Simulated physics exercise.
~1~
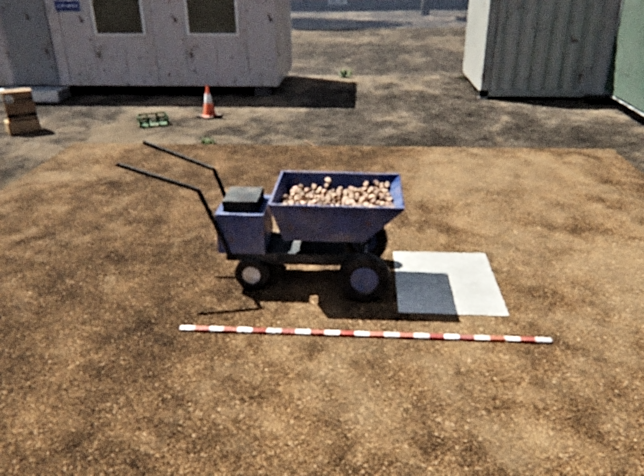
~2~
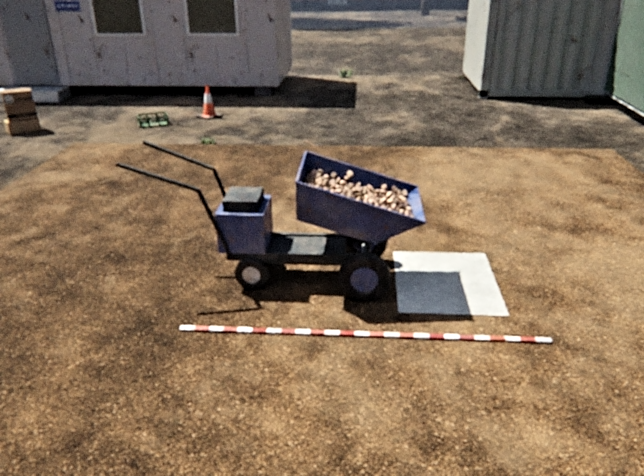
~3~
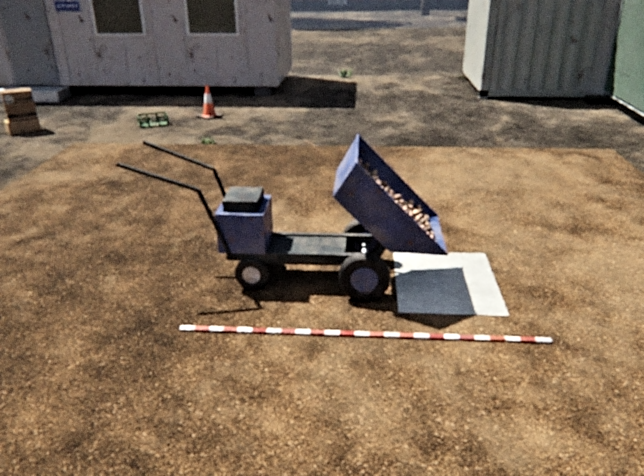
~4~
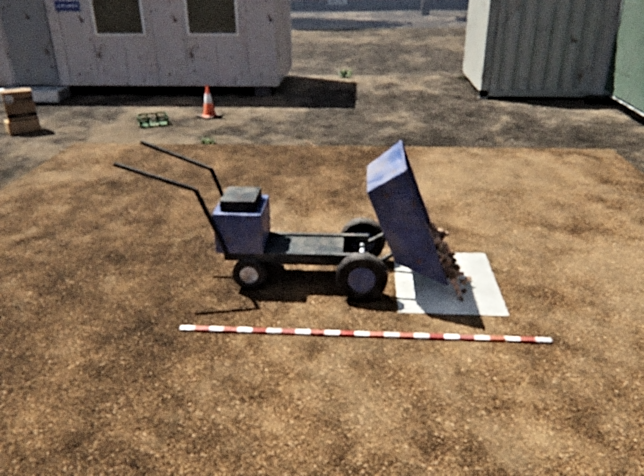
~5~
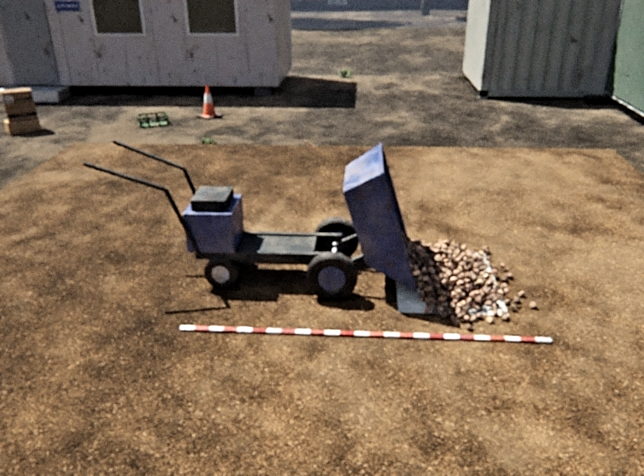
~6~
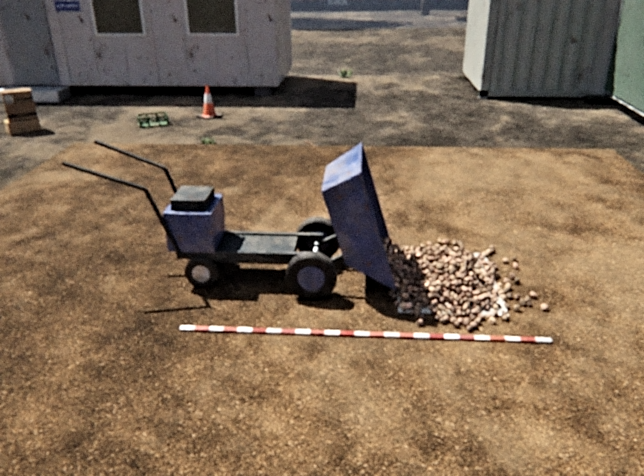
A sunlit dirt yard is seen from a raised, fixed viewpoint, with pale cabins, containers and an orange cone behind. A blue barrow with black handles and dark wheels stands in the middle, its tray full of pinkish-brown stones, with a white sheet to its right and a red-and-white staff in front. The tray tips steeply to the right, and stones begin spilling over its lower edge onto the sheet. The barrow then rolls left, tray still raised, while the load pours out. It ends with a broad heap covering the sheet and a few stones scattered to the right.
